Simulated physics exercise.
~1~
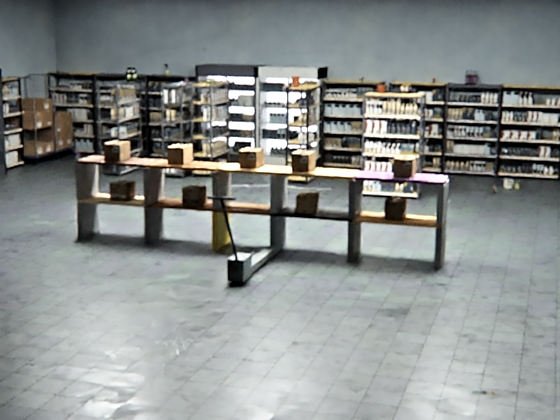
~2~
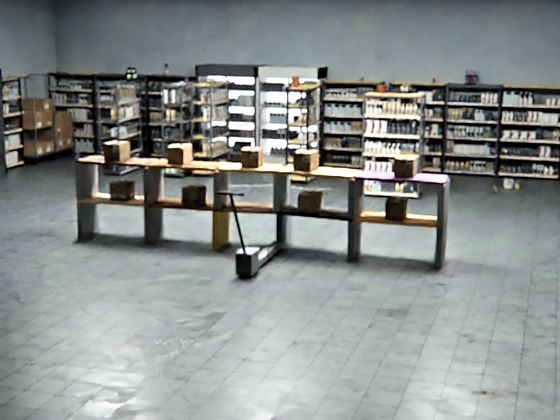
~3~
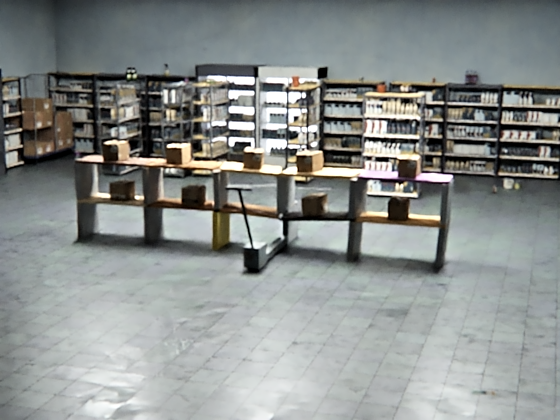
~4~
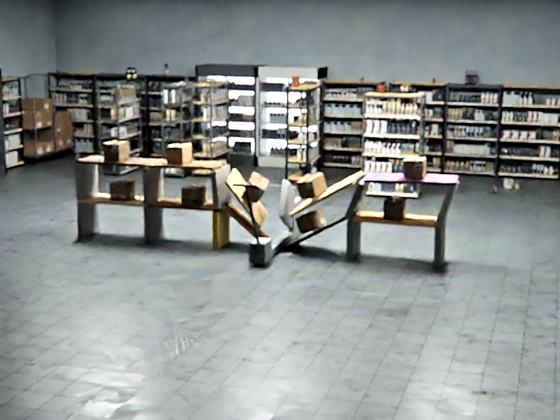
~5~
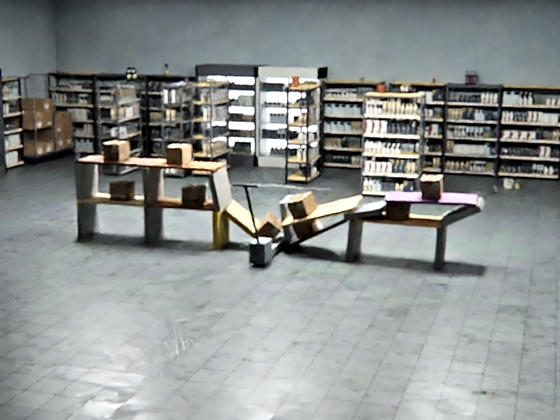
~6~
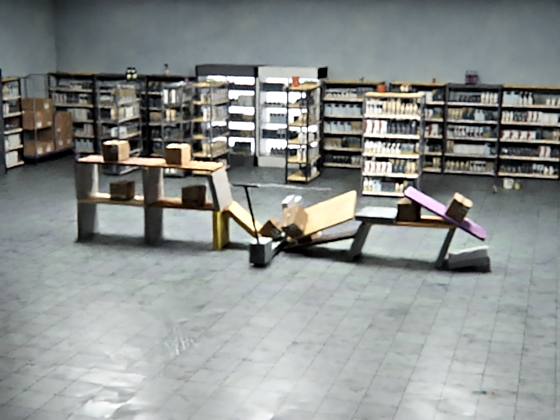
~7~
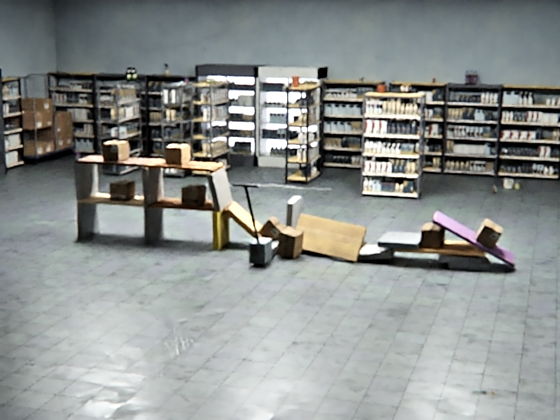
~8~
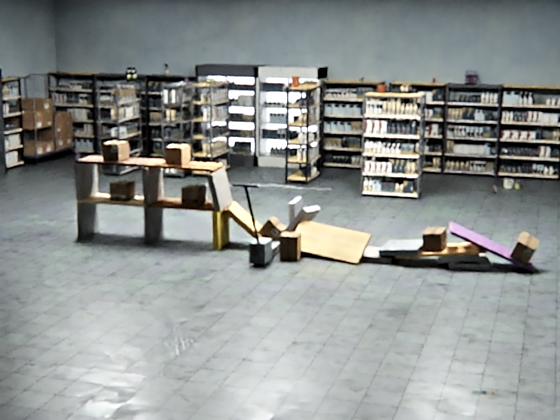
Warehouse floor with a jack sliding into a long two-tier rack, the middle and right side collapsing, the left still standing.
